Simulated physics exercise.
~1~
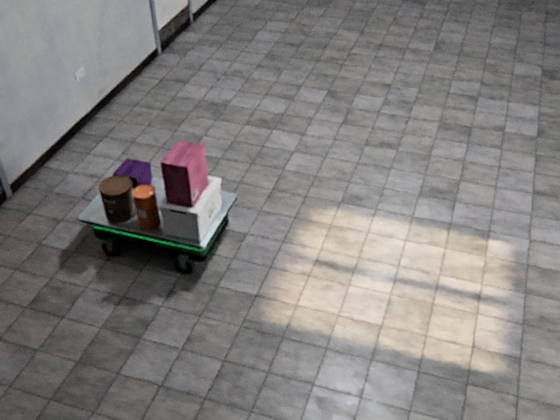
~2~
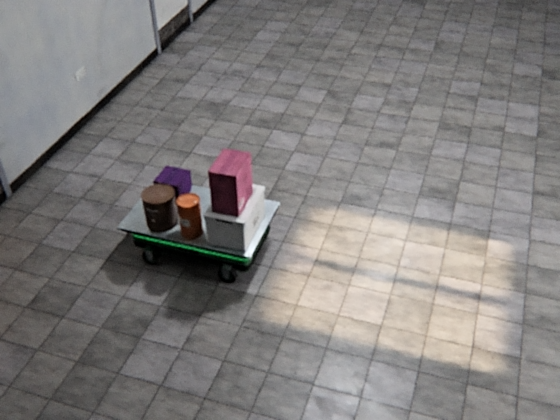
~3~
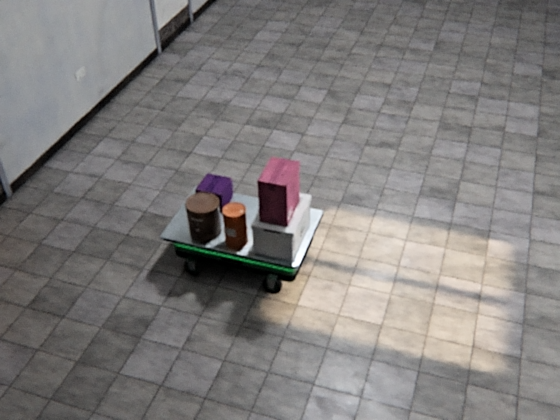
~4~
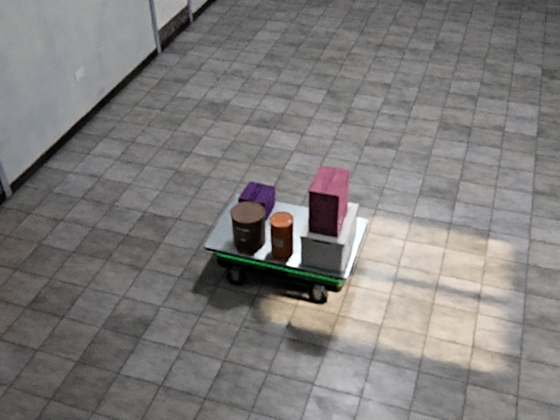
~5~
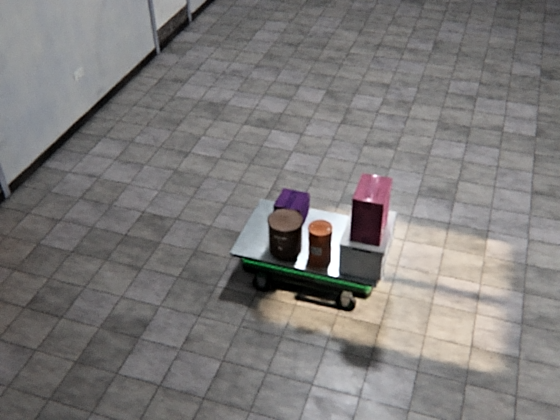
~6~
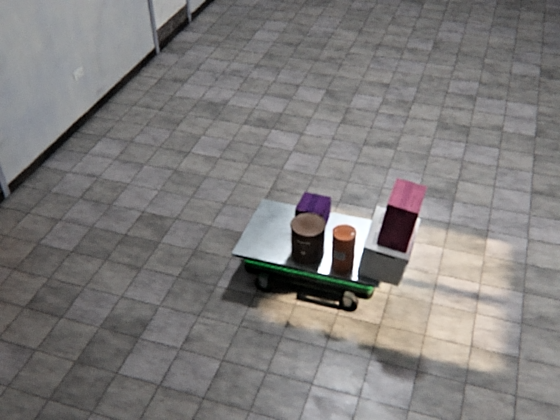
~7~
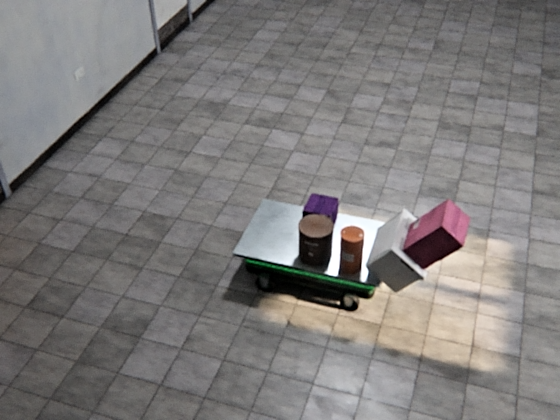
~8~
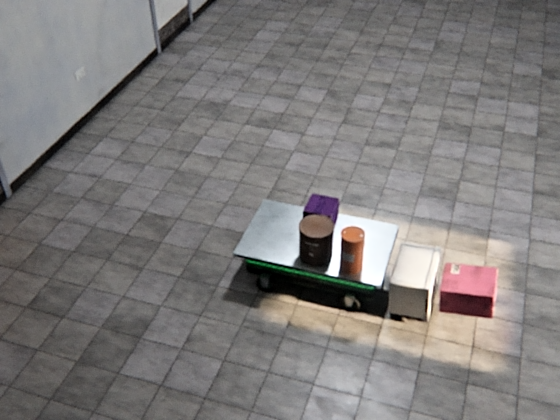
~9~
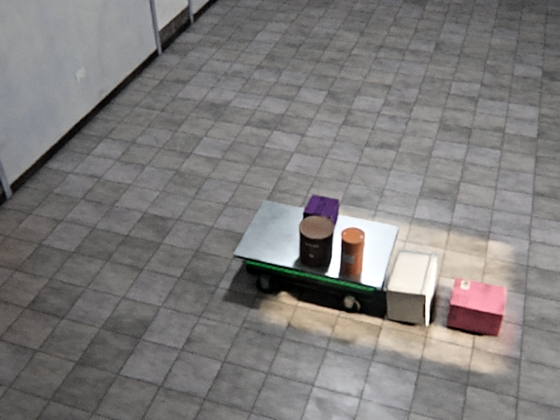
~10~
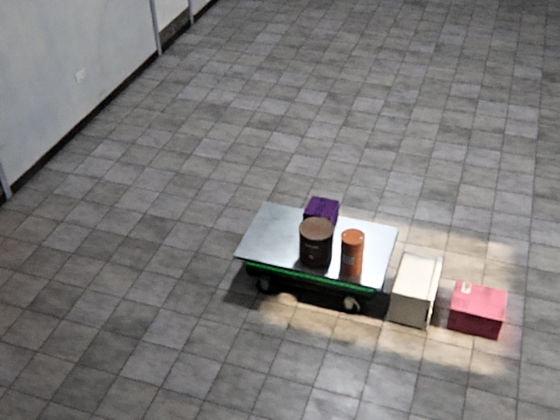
A grey tiled floor beside a pale wall is seen from above, with a patch of light on the right. A low cart with a green glowing edge carries a brown pail, an orange canister, a purple parcel and a white box with a pink box on top. It rolls right towards the light and stops. The white box slides off the right edge, tipping over with the pink box, and both drop to the floor. They come to rest beside the cart, the pink one farther right, while the pail, canister and parcel remain on the deck.
